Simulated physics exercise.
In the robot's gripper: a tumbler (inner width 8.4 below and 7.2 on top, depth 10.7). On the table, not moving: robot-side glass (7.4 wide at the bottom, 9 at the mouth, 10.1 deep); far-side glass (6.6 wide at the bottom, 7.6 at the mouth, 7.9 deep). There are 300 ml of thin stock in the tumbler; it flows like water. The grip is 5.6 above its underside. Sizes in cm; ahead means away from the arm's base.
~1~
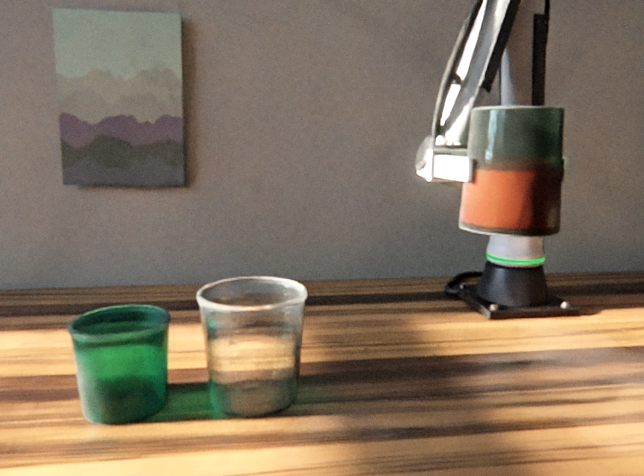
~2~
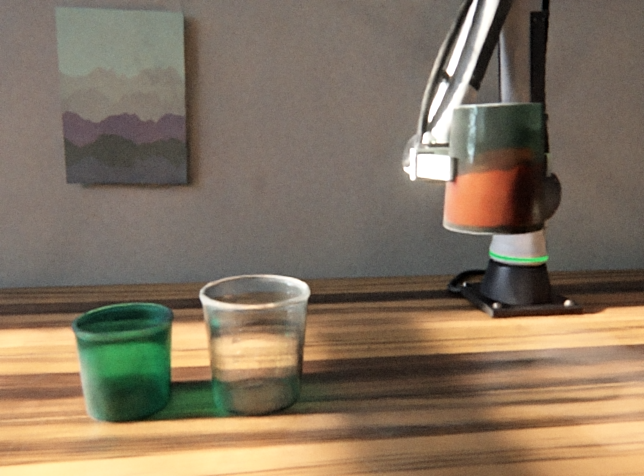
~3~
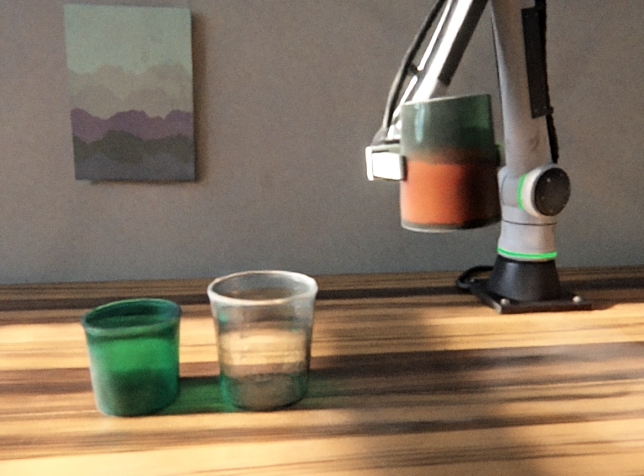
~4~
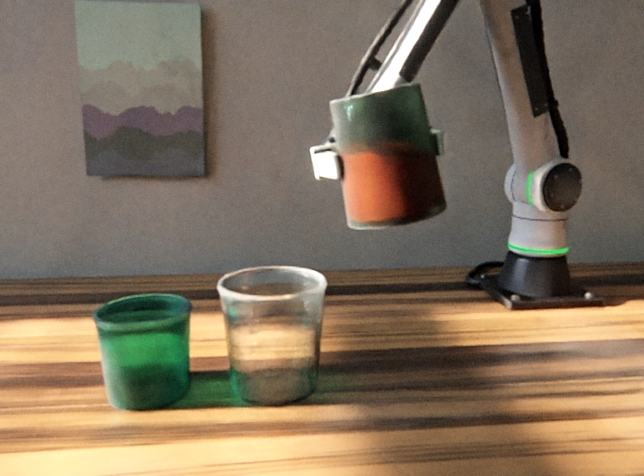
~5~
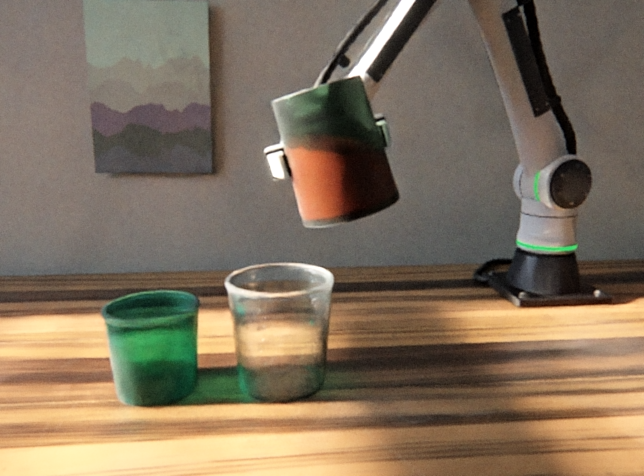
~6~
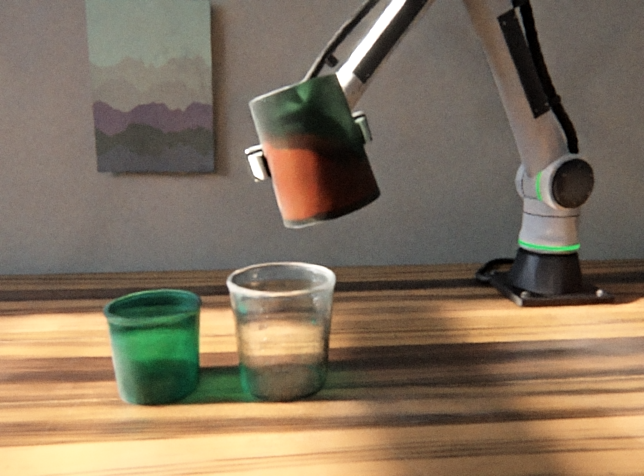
A robot arm carries a green and orange tumbler left, gradually tilting it forward.
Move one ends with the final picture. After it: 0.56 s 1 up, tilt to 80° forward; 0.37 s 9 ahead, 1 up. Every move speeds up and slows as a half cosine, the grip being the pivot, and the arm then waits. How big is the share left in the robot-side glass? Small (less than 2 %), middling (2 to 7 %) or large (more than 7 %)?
In the robot-side glass the share is small, less than 2 %.
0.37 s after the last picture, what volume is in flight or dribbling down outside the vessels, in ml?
Some 0 ml.
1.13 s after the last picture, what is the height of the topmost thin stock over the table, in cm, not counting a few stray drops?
About 22 cm.
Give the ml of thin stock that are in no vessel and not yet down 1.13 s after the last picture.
Some 80 ml.
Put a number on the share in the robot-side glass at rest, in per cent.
Some 0 per cent.
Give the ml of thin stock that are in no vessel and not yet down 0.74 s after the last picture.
Some 15 ml.
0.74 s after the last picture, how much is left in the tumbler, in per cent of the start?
Some 75 per cent.
Then, 0.37 s on, tilted 64° forward, liquid up to 24 above the table; 300 ml in the tumbler.
Then, 0.74 s on, tilted 80° forward, liquid up to 24 above the table; 230 ml in the tumbler, 55 ml in the far-side glass, 5 ml on the table or floor, 15 ml in the air or running down outside.
Then, 1.13 s on, tilted 80° forward, liquid up to 26 above the table; 110 ml in the tumbler, 60 ml on the table or floor, 60 ml in the far-side glass, 75 ml in the air or running down outside.
Then, 1.93 s on, tilted 80° forward, liquid up to 22 above the table; 140 ml on the table or floor, 90 ml in the tumbler, 70 ml in the far-side glass.
In the end, 140 ml on the table or floor, 85 ml in the tumbler, 75 ml in the far-side glass. That is 0 % in the robot-side glass.
